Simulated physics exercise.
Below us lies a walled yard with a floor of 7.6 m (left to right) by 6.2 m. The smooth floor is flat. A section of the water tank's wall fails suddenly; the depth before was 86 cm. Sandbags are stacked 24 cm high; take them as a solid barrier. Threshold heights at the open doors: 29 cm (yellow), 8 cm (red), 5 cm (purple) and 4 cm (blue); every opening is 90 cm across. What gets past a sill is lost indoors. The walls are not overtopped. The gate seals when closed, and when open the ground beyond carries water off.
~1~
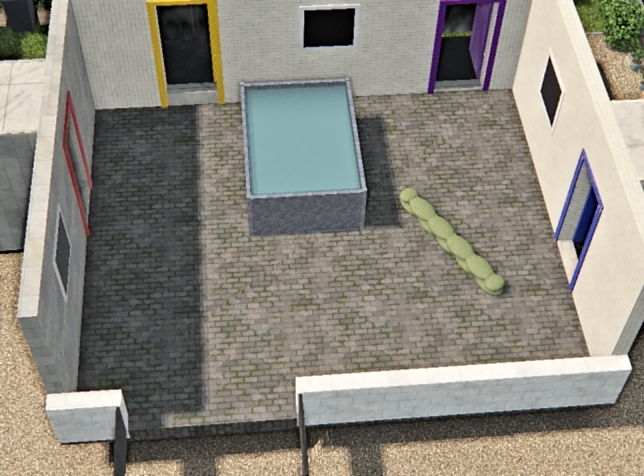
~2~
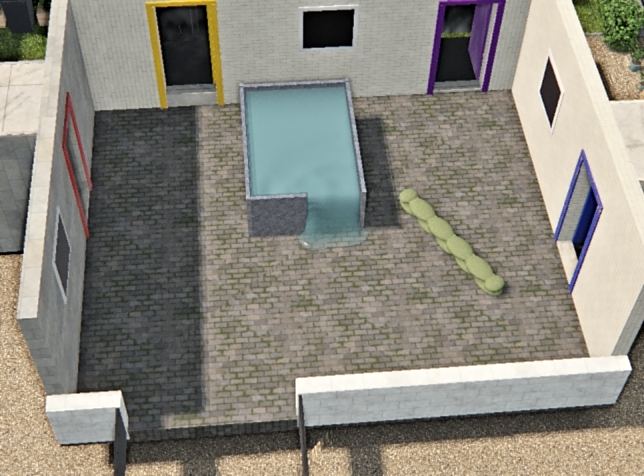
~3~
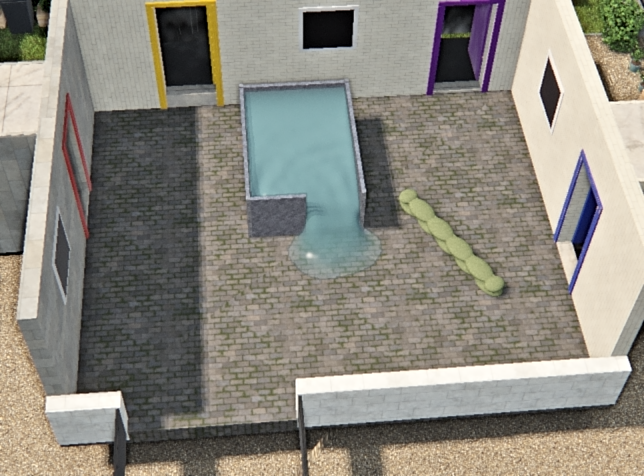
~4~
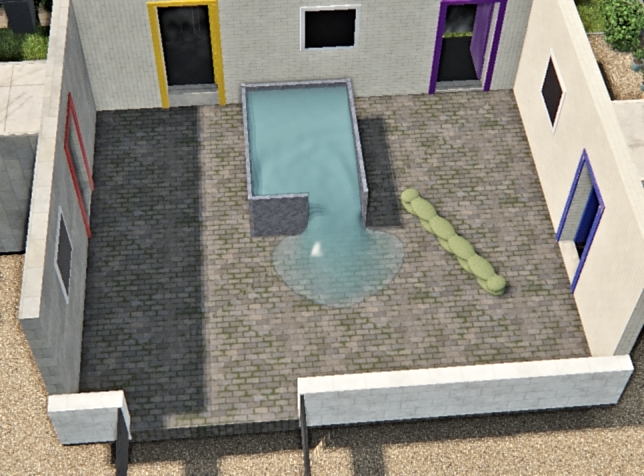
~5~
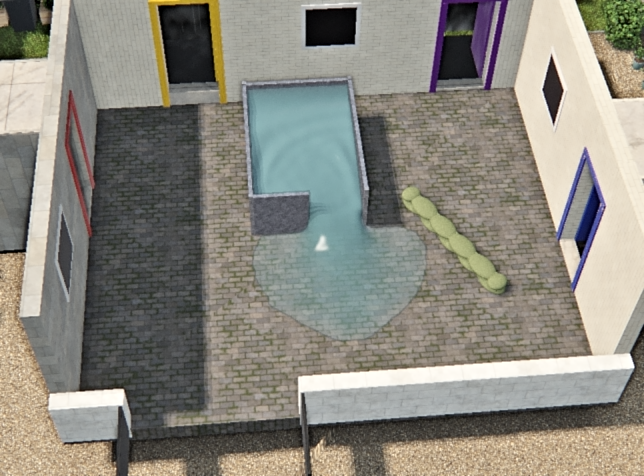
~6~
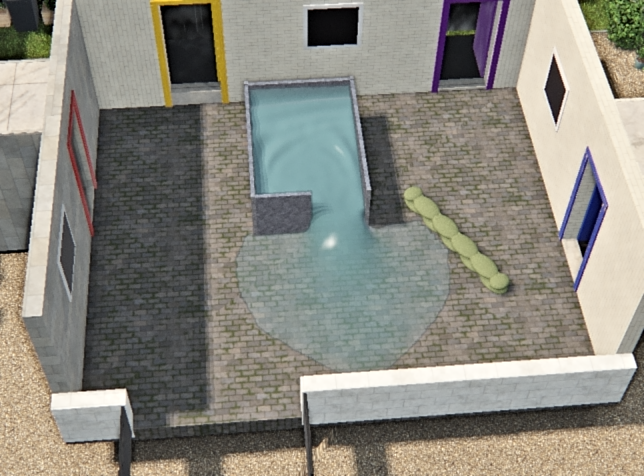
A walled yard with a grey paved floor is seen from high above, with pale walls around it and gravel outside. A grey tank of blue-green water stands near the back between yellow and purple doorways, with a row of green sandbags to its right. The tank's front right section opens, and water pours out and spreads forward in a widening rounded sheet, while the view shifts very slightly.
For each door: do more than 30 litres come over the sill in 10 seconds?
Within that time: At the yellow door it keeps below the limit; at the red door it does not reach the limit; at the purple door it exceeds the limit; at the blue door it exceeds the limit.
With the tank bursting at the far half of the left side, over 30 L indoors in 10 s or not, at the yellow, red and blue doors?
Against that limit: Yellow not over, red over, blue below.
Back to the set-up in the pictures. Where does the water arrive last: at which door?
Last comes the yellow one.
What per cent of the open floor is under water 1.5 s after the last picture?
Near 35 per cent is wet.
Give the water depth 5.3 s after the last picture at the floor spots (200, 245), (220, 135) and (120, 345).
In that order: 0, 0 and 6 cm.
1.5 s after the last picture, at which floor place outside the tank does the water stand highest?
At about (601, 380).
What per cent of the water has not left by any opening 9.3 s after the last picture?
Some 72 per cent remains.
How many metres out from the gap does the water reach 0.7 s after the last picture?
Some 4.0 m out.
Then, 0.7 s after the last picture water covers 30 % of the floor and is deepest (48 cm) near (348, 231); yellow door not reached, red door not reached, purple door not reached, blue door not reached.
Then, 1.5 s after the last picture water covers 35 % of the floor and is deepest (55 cm) near (601, 380); yellow door not reached, red door not reached, purple door not reached, blue door not reached.
Then, 2.8 s after the last picture water covers 40 % of the floor and is deepest (34 cm) near (589, 381); yellow door not reached, red door not reached, purple door not reached, blue door 8 cm at the sill, 0 L in.
Then, 5.3 s after the last picture water covers 70 % of the floor and is deepest (18 cm) near (565, 383); yellow door not reached, red door not reached, purple door 12 cm at the sill, 30 L in, blue door 10 cm at the sill, 35 L in.
Then, 9.3 s after the last picture water covers 95 % of the floor and is deepest (10 cm) near (383, 396); yellow door 4 cm at the sill, 0 L in, red door 2 cm at the sill, 0 L in, purple door 9 cm at the sill, 114 L in, blue door 7 cm at the sill, 80 L in.
